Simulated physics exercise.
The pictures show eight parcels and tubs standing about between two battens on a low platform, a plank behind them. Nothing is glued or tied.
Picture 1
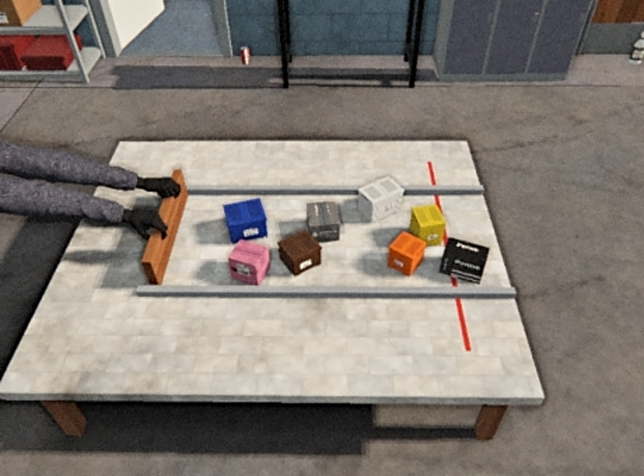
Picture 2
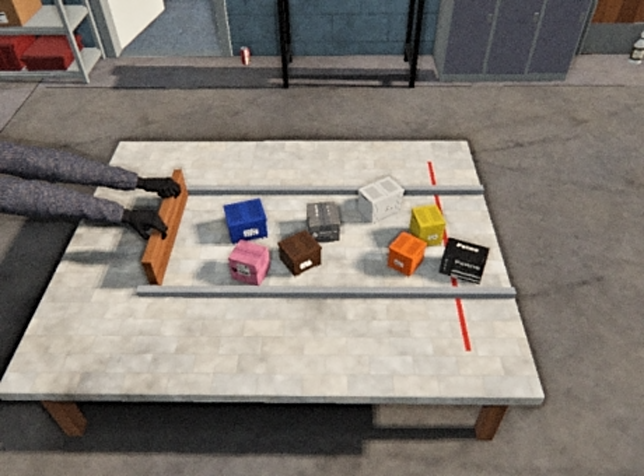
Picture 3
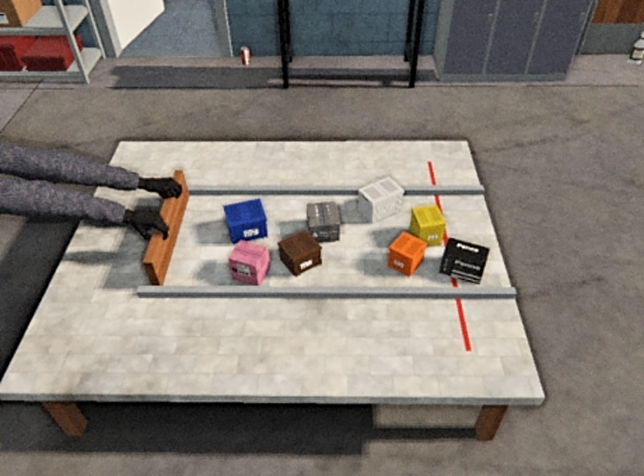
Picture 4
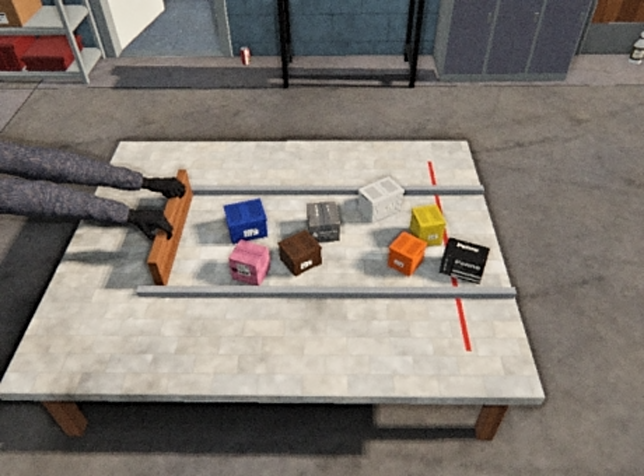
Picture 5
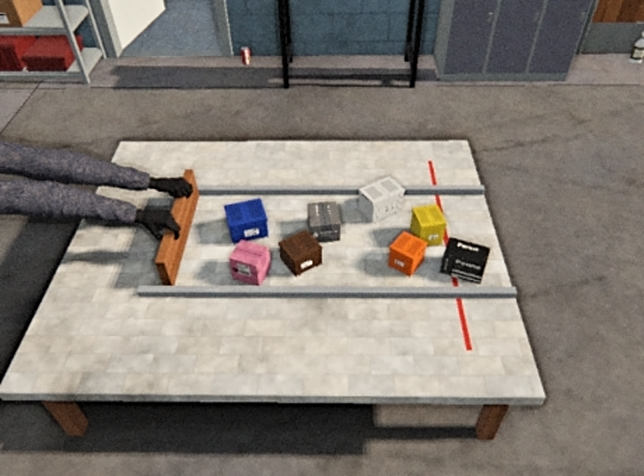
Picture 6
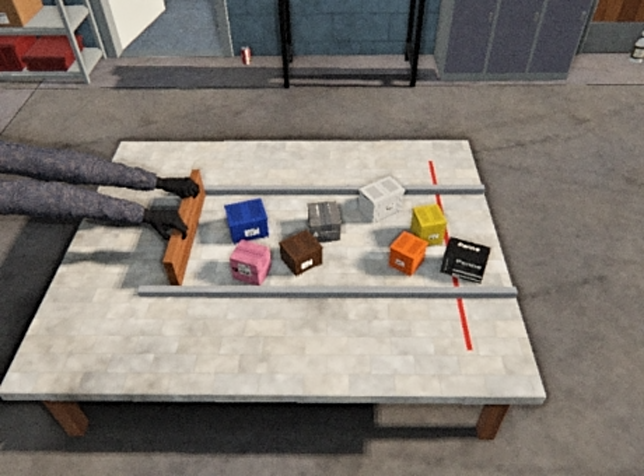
A wooden plank, held by two gloved hands reaching in from the left, rests at first behind eight colored boxes set between two rails on a pale table. The hands then push it slowly a short way right, toward the blue and pink boxes, while the boxes stay essentially still.
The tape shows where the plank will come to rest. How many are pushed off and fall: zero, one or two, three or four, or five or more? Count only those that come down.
In the end the number that fall off is three or four.
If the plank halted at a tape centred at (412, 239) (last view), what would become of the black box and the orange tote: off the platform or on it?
The black box goes over; the orange tote is kept.
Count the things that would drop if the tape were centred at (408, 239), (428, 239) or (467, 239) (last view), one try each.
It would be 1, 3 and 5.
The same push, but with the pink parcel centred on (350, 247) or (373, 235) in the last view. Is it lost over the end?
In that order, it is kept; survives.
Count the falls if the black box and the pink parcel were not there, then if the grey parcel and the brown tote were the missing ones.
It would be 2 and 2.
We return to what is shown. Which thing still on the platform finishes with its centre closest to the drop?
It is the brown tote.
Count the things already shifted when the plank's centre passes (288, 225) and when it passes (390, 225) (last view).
By then 4, and 8.
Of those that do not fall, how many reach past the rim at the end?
The number is 1.
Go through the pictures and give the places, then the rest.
The first frame shows black box (464, 260); yellow tote (427, 227); orange tote (406, 255); plank (168, 225); tape (446, 240).
The second frame shows yellow tote (427, 227); white tote (380, 201).
The third frame shows orange tote (407, 255); brown tote (300, 254).
The fourth frame shows black box (464, 260); plank (173, 226).
The fifth frame shows yellow tote (427, 227); blue tote (247, 221).
The sixth frame shows black box (465, 260); yellow tote (428, 226); orange tote (408, 255); plank (187, 226); tape (447, 239).
Soon after, none off yet; black box at rest near (465, 260); yellow tote at rest near (428, 226); orange tote at rest near (408, 255).
Then, none off yet; black box moved a little near (477, 261); yellow tote moved a little near (443, 228); orange tote moved about its own width near (440, 261).
At rest, the number that fall off is three or four; fallen, grey parcel, orange tote, yellow tote and black box.
